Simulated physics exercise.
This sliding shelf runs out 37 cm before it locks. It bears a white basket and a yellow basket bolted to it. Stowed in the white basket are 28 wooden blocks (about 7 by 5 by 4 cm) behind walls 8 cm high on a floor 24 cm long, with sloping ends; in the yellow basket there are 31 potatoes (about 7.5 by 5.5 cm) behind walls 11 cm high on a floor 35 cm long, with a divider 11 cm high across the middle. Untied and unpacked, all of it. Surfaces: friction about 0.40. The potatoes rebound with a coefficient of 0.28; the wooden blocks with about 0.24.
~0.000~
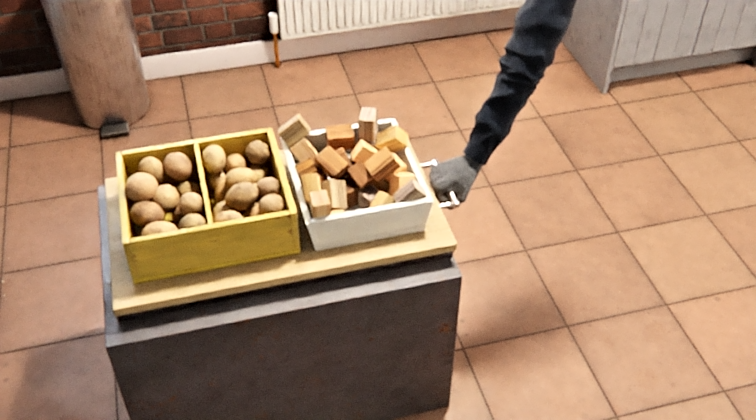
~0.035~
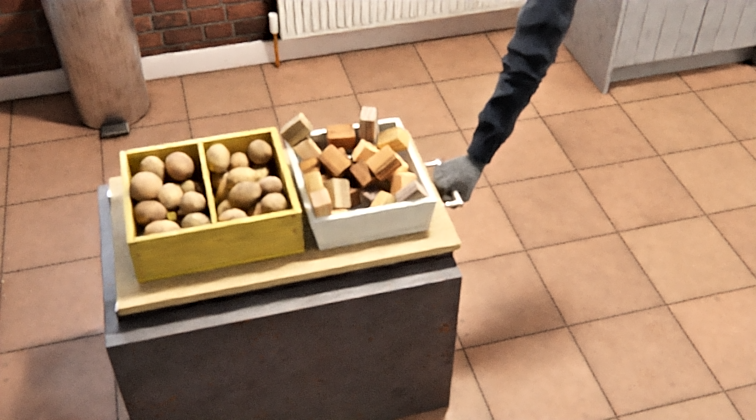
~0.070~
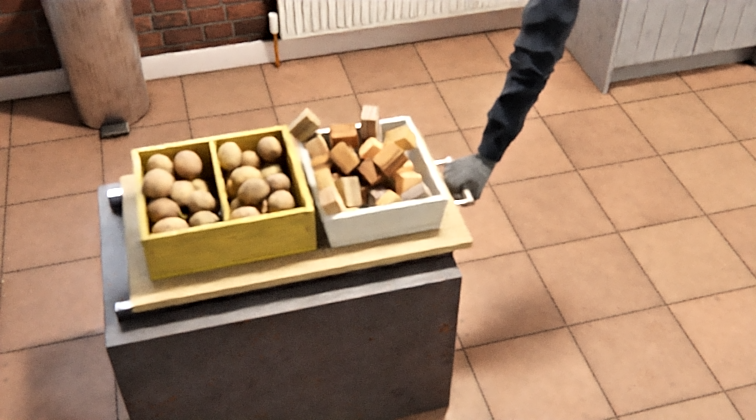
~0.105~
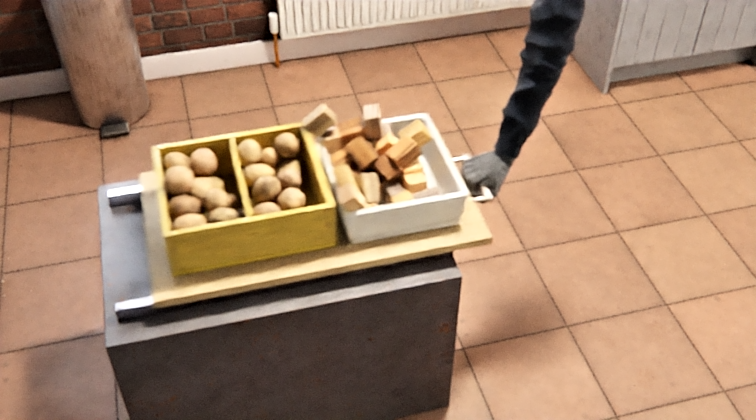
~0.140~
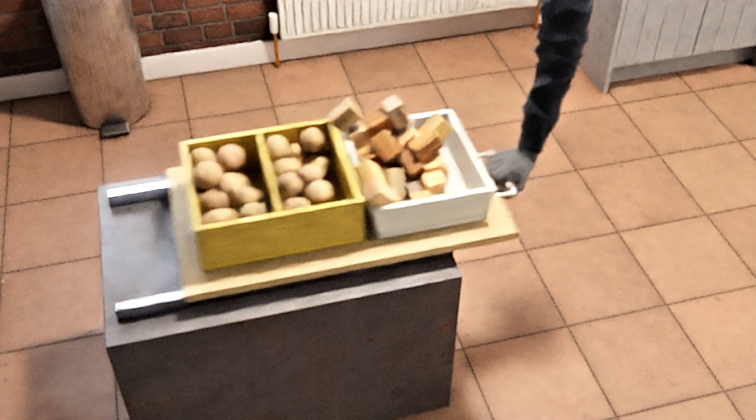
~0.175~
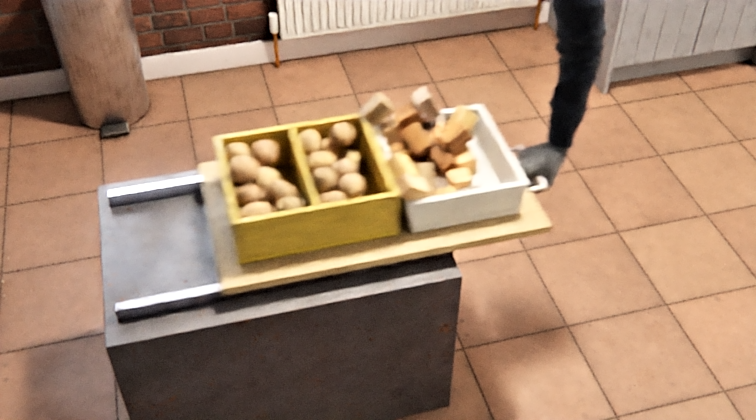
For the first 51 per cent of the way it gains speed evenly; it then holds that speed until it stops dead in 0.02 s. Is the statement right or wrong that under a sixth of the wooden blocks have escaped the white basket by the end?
Wrong.
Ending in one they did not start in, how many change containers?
Around 0, roughly.
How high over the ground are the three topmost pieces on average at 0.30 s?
Height, averaged: Around 78 cm.
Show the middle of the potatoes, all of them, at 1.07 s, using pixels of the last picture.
In the last view they're centred near (371, 176).
After 0.22 s, the runners reach their end.
After 0.30 s, the white basket is down by 1 of 28 and the yellow basket has all 31.
After 0.42 s, the white basket is down by 6 of 28 and the yellow basket has all 31.
After 0.64 s, the white basket is down by 8 of 28 and the yellow basket has all 31.
Outcome (at 1.07 s), the white basket is down by 8 of 28 and the yellow basket has all 31. Asked share, 8 of 28, 29 per cent.
